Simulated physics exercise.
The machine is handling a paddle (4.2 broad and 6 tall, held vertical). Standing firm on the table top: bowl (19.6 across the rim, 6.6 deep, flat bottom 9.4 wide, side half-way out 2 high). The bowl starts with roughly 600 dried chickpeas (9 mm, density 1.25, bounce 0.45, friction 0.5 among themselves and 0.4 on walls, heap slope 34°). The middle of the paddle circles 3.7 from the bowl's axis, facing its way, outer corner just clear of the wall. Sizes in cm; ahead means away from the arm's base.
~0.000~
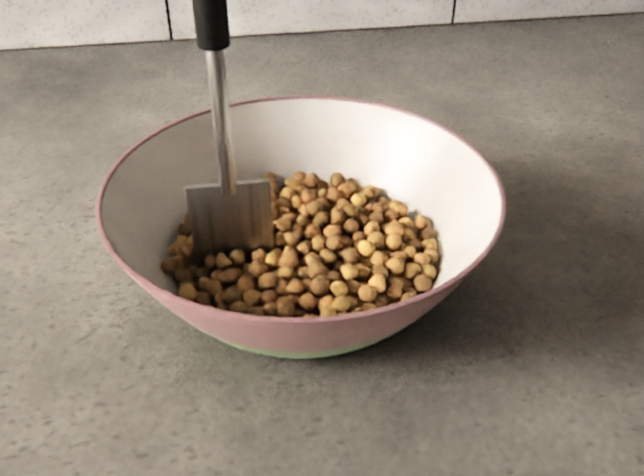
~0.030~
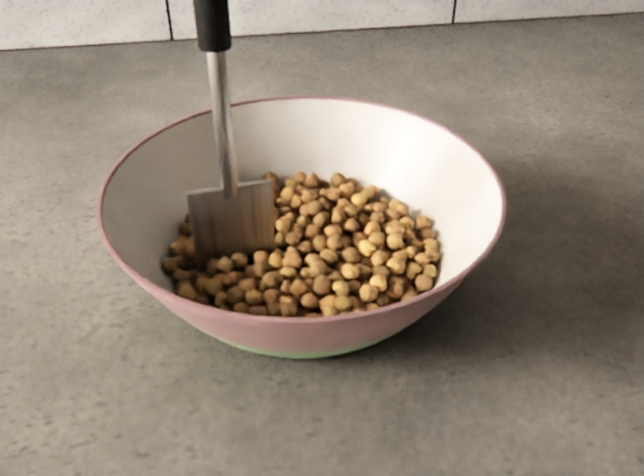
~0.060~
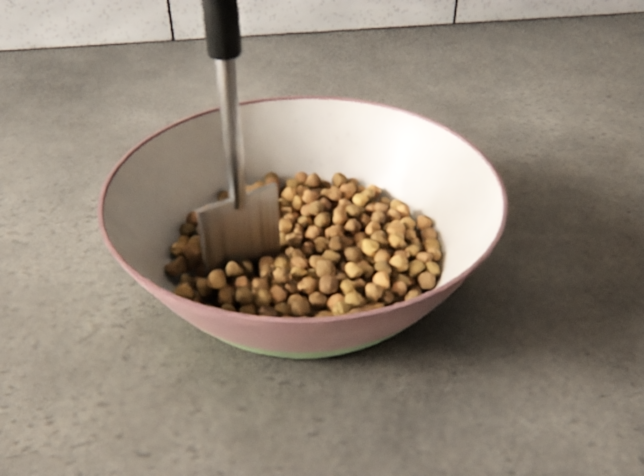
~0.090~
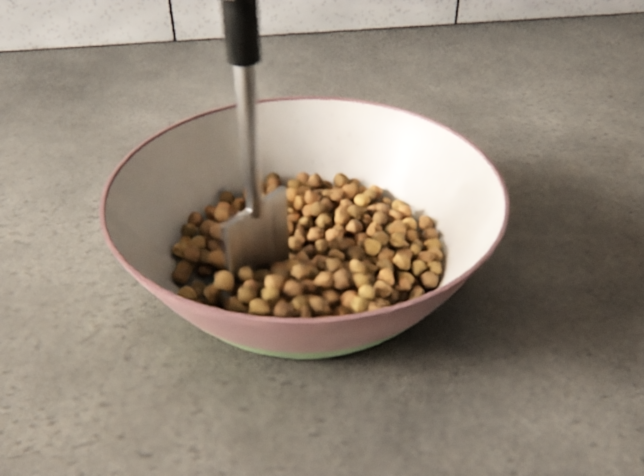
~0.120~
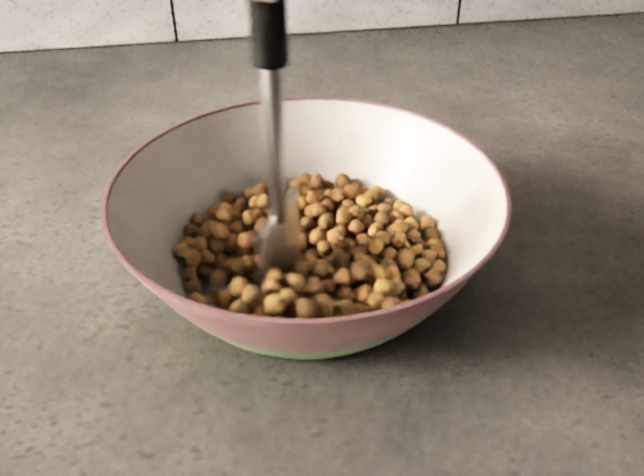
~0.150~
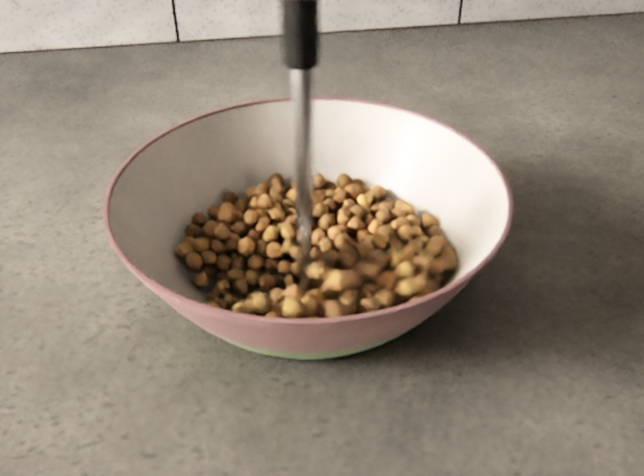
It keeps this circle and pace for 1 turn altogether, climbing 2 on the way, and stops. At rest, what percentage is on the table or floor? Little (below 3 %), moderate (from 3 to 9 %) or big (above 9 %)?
On the table or floor the share is little, below 3 %.
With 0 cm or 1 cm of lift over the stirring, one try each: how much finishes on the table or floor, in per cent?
About 0 and 0 per cent.
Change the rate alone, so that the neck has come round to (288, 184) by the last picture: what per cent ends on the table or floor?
Some 0 per cent.
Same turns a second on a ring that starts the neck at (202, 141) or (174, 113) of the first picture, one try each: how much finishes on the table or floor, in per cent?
Some 0 and 0 per cent.
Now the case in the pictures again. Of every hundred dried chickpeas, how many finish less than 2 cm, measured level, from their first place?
Roughly 25 per cent.
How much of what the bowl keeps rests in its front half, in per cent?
About 50 per cent.
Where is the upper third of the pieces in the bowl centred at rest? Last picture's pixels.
Near (284, 228).
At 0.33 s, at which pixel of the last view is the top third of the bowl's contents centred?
At about (399, 193).
After 0.33 s, 187° round, highest piece 7 above the table; 601 in the bowl.
After 0.50 s, 294° round, highest piece 7 above the table; 601 in the bowl.
After 0.79 s, 0° round, highest piece 5 above the table; 601 in the bowl.
After 1.49 s, 0° round, highest piece 5 above the table; 601 in the bowl.
In the end, 601 in the bowl. That is 0 % on the table or floor.
